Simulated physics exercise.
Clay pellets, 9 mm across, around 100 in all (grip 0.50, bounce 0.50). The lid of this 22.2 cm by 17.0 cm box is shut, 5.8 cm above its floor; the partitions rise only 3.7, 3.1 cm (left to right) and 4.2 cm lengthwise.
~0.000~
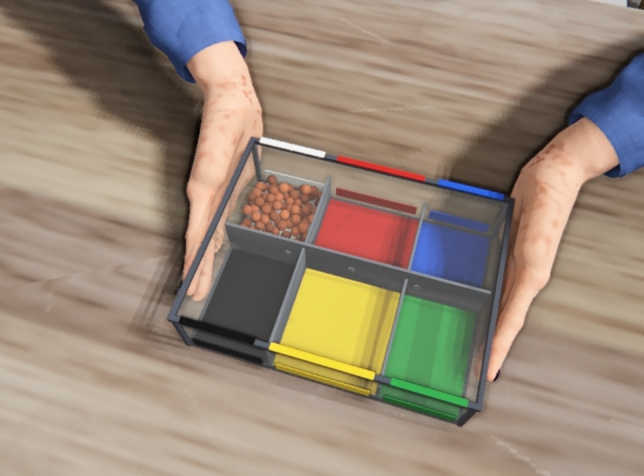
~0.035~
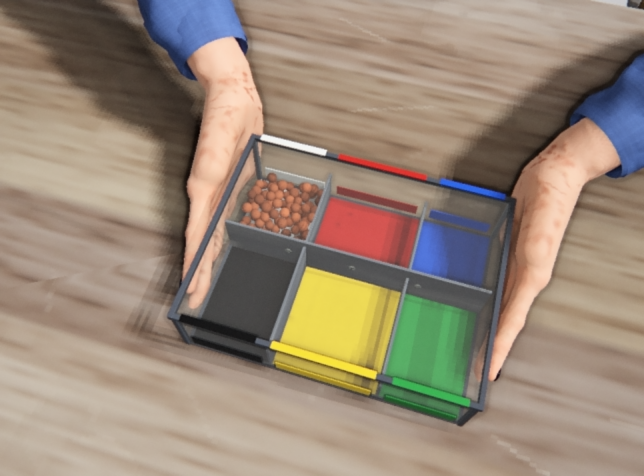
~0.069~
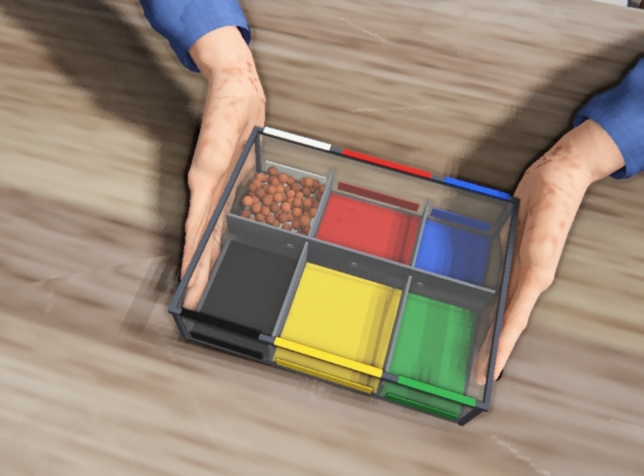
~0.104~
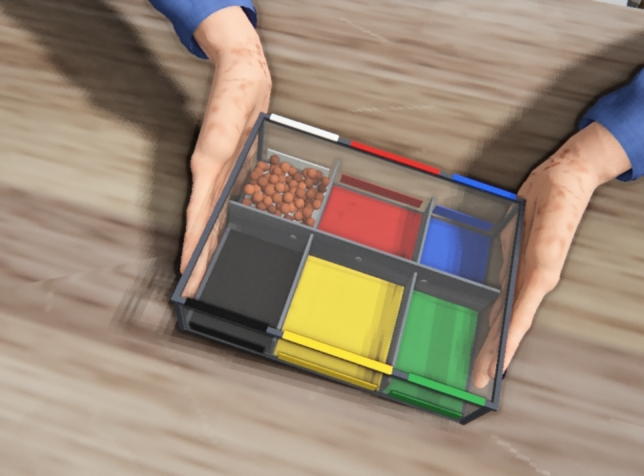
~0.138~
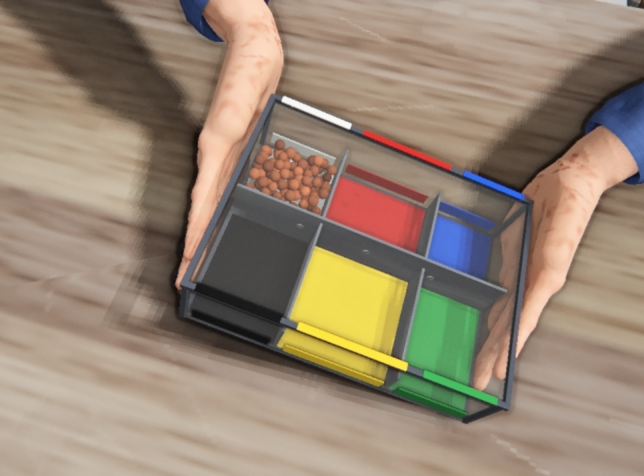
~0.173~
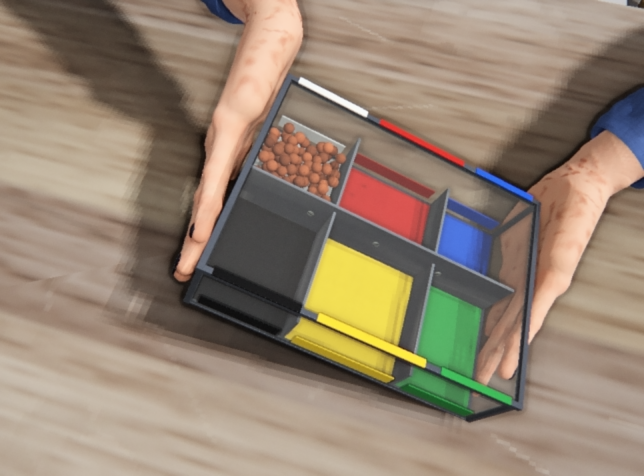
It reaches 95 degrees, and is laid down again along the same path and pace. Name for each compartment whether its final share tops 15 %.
Red above, blue above, green below, yellow below, white above, black below.
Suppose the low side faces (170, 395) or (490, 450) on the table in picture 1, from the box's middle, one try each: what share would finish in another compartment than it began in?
Some 15 and 45 per cent.
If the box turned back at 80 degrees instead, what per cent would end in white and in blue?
White 45; blue 25.
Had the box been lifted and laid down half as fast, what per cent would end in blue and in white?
Blue 50, white 35.
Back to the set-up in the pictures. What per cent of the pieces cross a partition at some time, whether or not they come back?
Some 70 per cent.
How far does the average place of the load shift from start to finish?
Some 11.0 cm.
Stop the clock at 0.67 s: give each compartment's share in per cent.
Red 30, blue 0, green 0, yellow 0, white 70, black 0.
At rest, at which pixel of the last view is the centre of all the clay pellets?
At about (410, 234).
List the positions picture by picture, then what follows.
The first frame shows box tilt 0 degrees, front corners at (174, 317) and (476, 404); white 100 %.
The second frame shows box tilt 1 degrees, front corners at (175, 314) and (478, 404).
The third frame shows box tilt 4 degrees, front corners at (176, 308) and (483, 404), lowest corner right back.
The fourth frame shows box tilt 8 degrees, front corners at (179, 297) and (492, 404), lowest corner right back.
The fifth frame shows box tilt 14 degrees, front corners at (188, 283) and (503, 403), lowest corner right back.
The sixth frame shows box tilt 21 degrees, front corners at (204, 266) and (516, 403), lowest corner right back; white 100 %. The box's pace is about 185 degrees a second.
After 0.67 s, tilt 94 degrees; red 30 %, white 70 %.
After 0.99 s, tilt 40 degrees; red 20 %, blue 45 %, white 35 %.
After 1.42 s, tilt 0 degrees; red 20 %, blue 45 %, white 30 %.
At rest (2.1 s), red 20 %, blue 45 %, green 0 %, yellow 0 %, white 30 %, black 0 %.
